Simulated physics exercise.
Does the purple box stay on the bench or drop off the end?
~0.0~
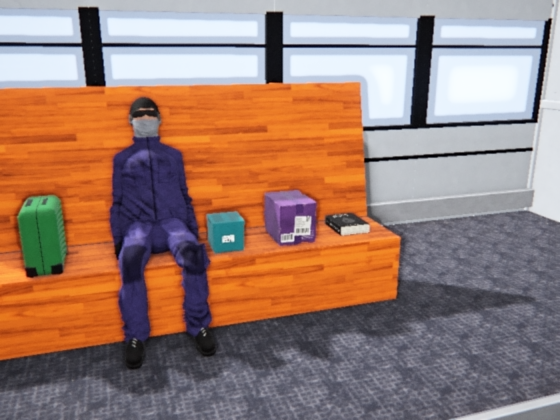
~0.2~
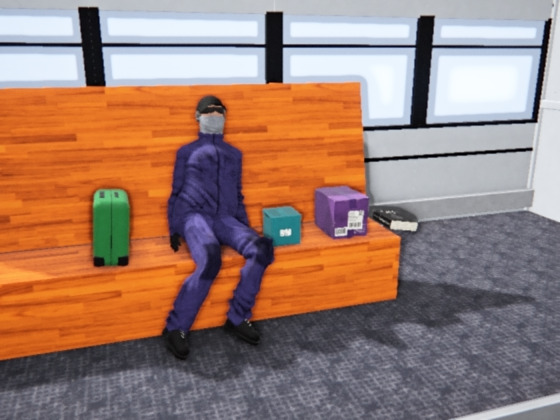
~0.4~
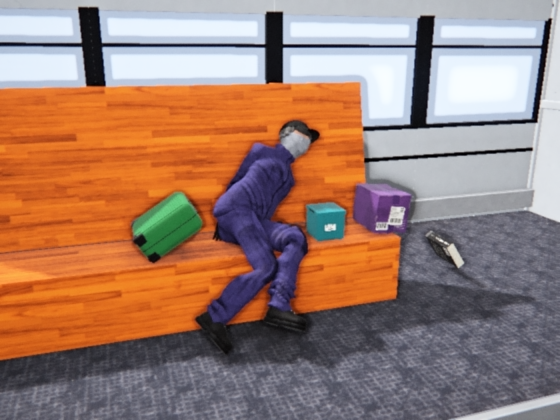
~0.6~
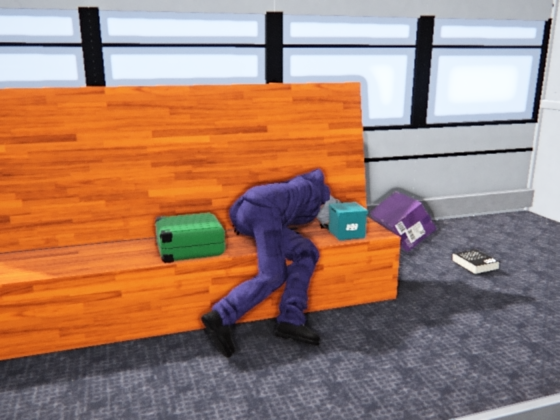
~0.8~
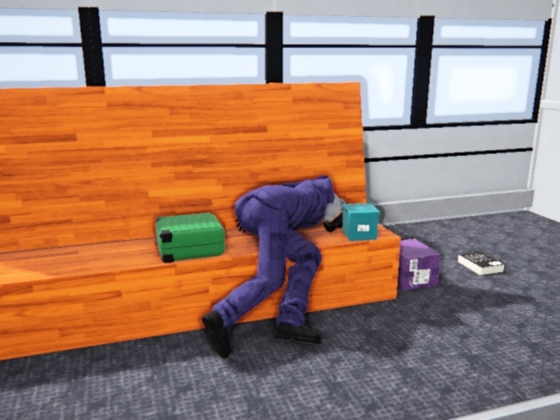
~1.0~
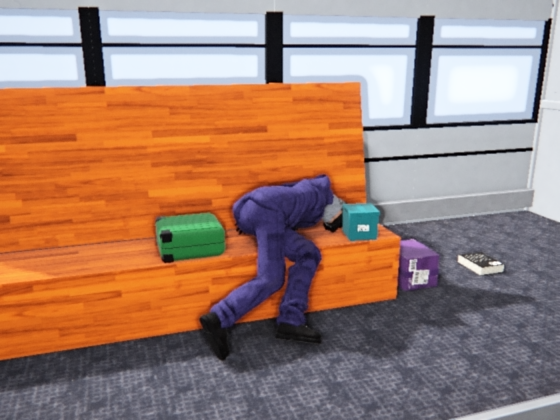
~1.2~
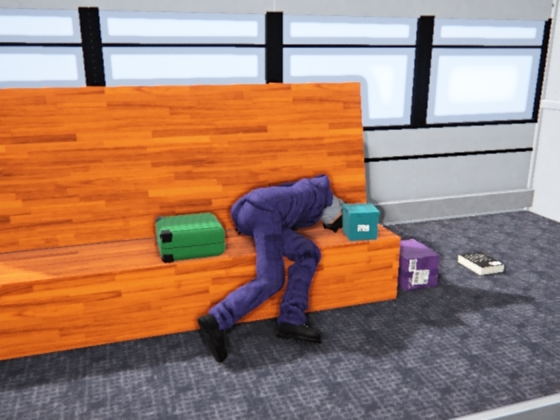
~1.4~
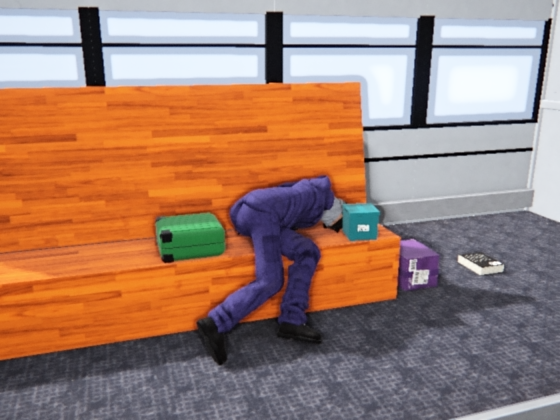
The purple box drops off the right end of the bench and comes to rest on the floor.
